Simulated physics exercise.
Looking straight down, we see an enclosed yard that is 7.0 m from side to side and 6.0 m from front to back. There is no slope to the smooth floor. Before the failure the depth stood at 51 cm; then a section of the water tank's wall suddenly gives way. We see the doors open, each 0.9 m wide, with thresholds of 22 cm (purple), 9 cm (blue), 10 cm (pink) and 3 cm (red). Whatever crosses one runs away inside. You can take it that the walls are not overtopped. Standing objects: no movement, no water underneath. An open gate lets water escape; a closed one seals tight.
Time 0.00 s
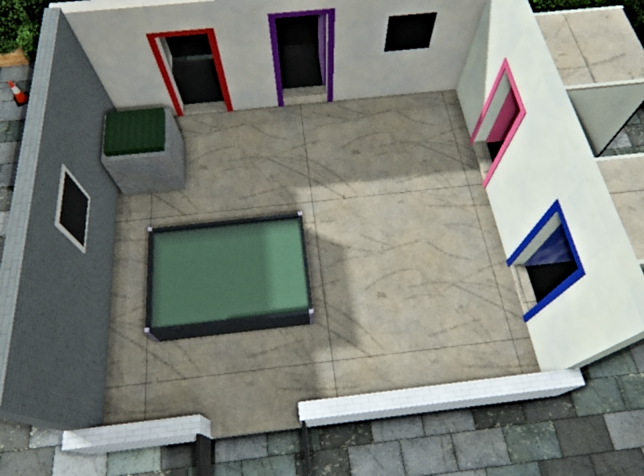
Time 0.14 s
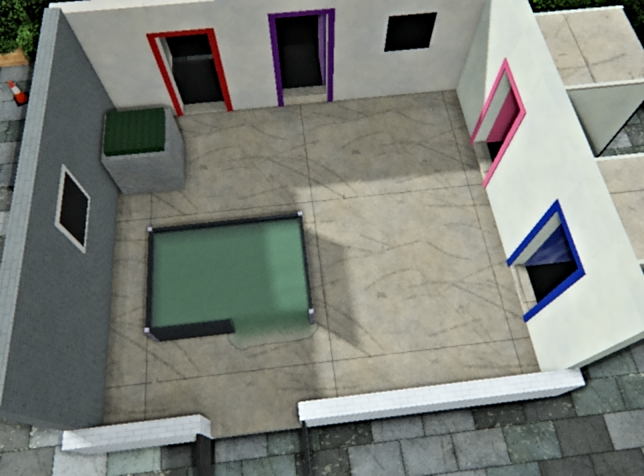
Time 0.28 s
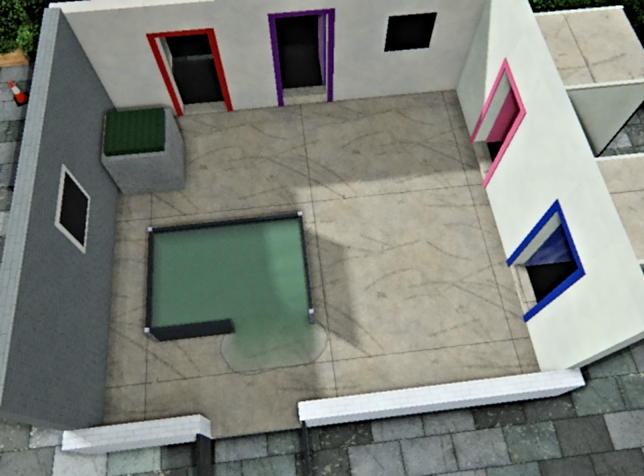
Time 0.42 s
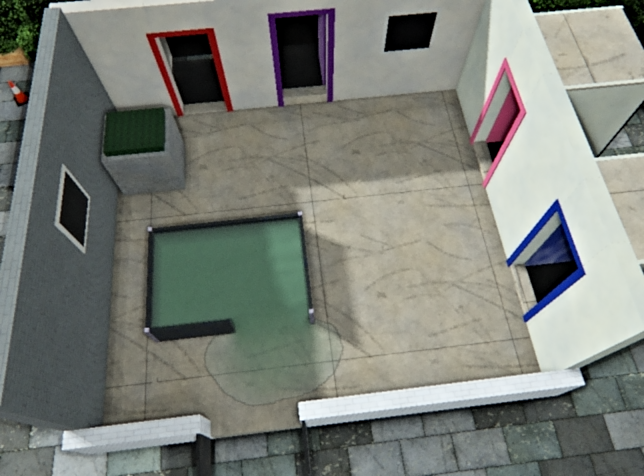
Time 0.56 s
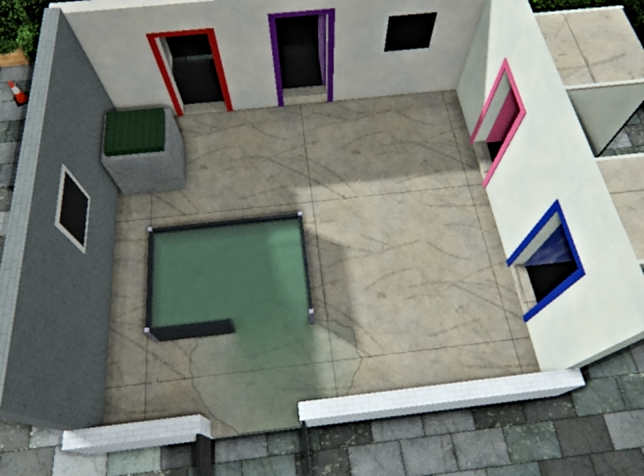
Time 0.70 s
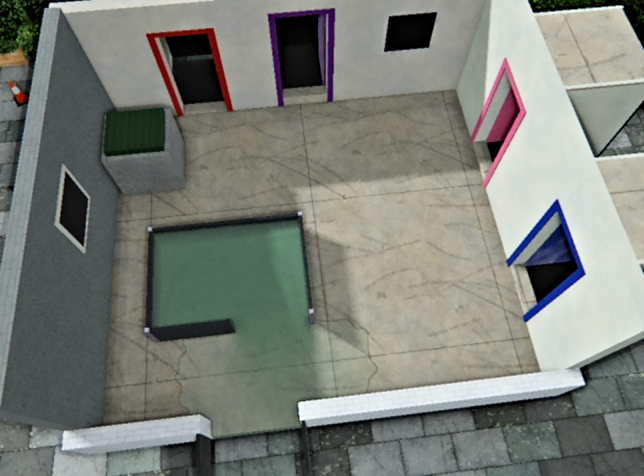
The clip shows a walled yard with colourfully framed openings and a rectangular tank of greenish water; part of the tank's near side opens, and water pours through the gap, spreading thinly across the floor toward the front wall's opening.
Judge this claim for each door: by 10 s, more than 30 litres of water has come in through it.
Verdicts: The purple door, false; the blue door, false; the pink door, false; the red door, false.
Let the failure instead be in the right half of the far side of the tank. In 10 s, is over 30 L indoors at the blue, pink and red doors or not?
Compared with the limit, blue is lower, pink is lower and red is higher.
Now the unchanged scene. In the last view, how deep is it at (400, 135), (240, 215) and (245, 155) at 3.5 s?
0, 0 and 0 cm.
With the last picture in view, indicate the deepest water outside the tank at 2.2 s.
Close to (314, 407).
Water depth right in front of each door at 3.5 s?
Door by door in cm, purple shows 0, blue shows 13, pink shows 0, red shows 0.
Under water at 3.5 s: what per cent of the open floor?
Close to 30 in a hundred.
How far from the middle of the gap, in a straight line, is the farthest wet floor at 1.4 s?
It comes to some 2.8 metres.
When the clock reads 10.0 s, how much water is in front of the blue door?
I'd say close to 5.0 cm.
After 1.4 s water covers 10 % of the floor and is deepest (32 cm) near (314, 407); purple door not reached, blue door not reached, pink door not reached, red door not reached.
After 2.2 s water covers 20 % of the floor and is deepest (29 cm) near (314, 407); purple door not reached, blue door not reached, pink door not reached, red door not reached.
After 3.5 s water covers 30 % of the floor and is deepest (20 cm) near (314, 407); purple door not reached, blue door 13 cm at the sill, 3 L in, pink door not reached, red door not reached.
After 6.0 s water covers 45 % of the floor and is deepest (12 cm) near (314, 407); purple door not reached, blue door 8 cm at the sill, 13 L in, pink door 3 cm at the sill, 0 L in, red door not reached.
After 10.0 s water covers 65 % of the floor and is deepest (6 cm) near (314, 407); purple door 3 cm at the sill, 0 L in, blue door 5 cm at the sill, 13 L in, pink door 3 cm at the sill, 0 L in, red door 1 cm at the sill, 0 L in.
